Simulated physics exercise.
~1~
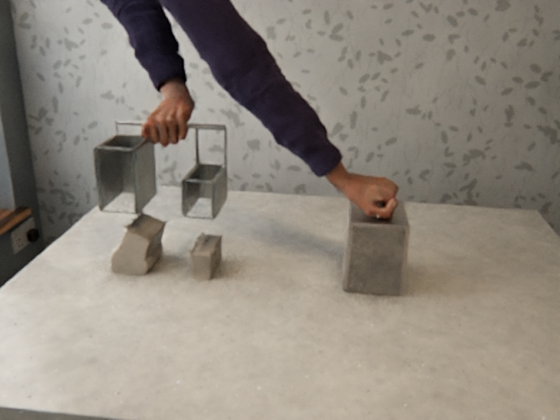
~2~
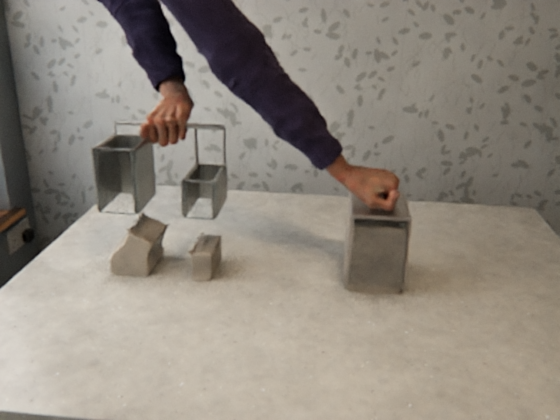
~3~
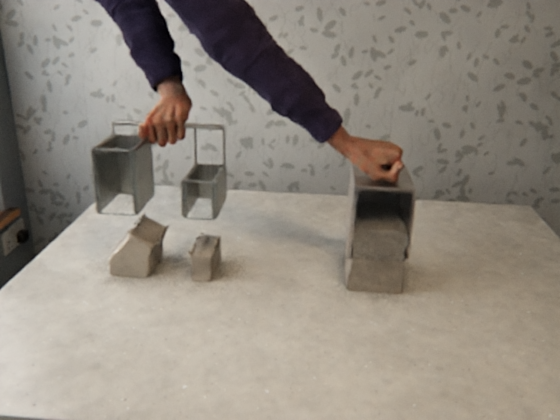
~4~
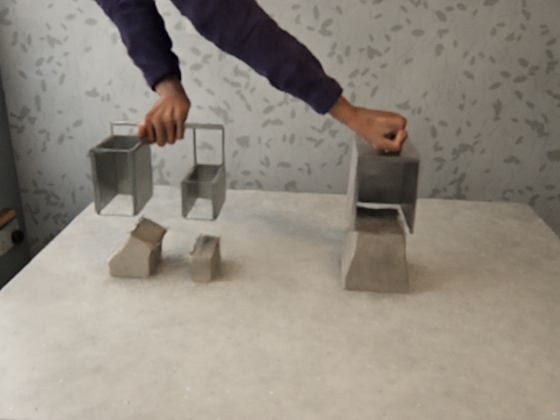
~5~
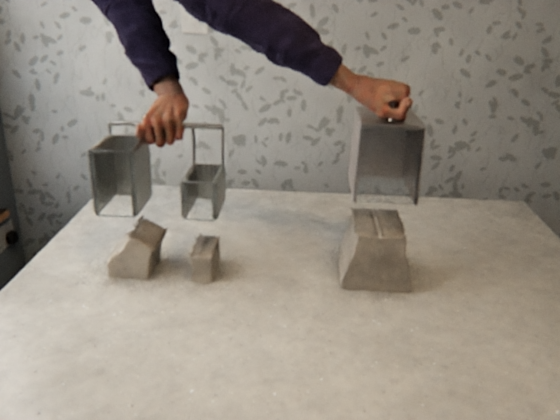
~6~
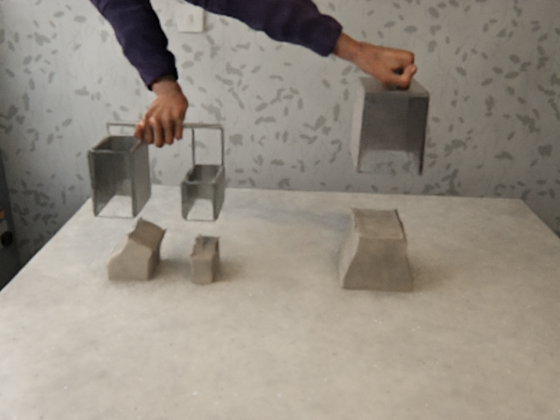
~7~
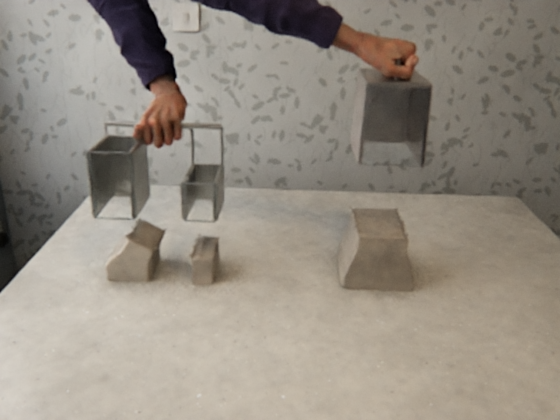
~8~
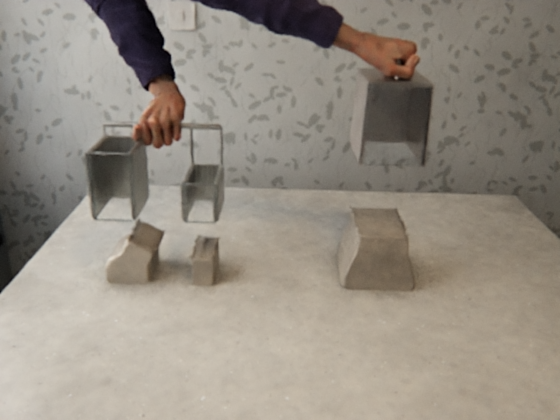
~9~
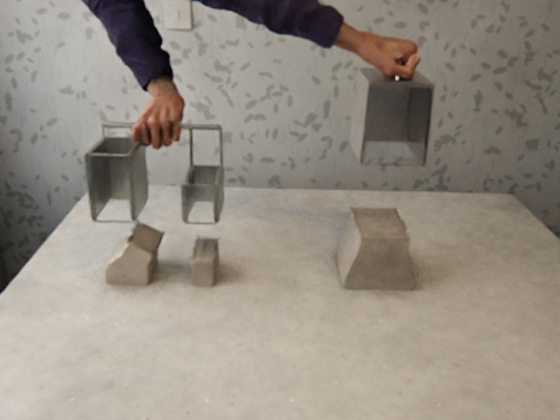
On a pale table, a hand lifts a grey tin, leaving a sloped block standing.
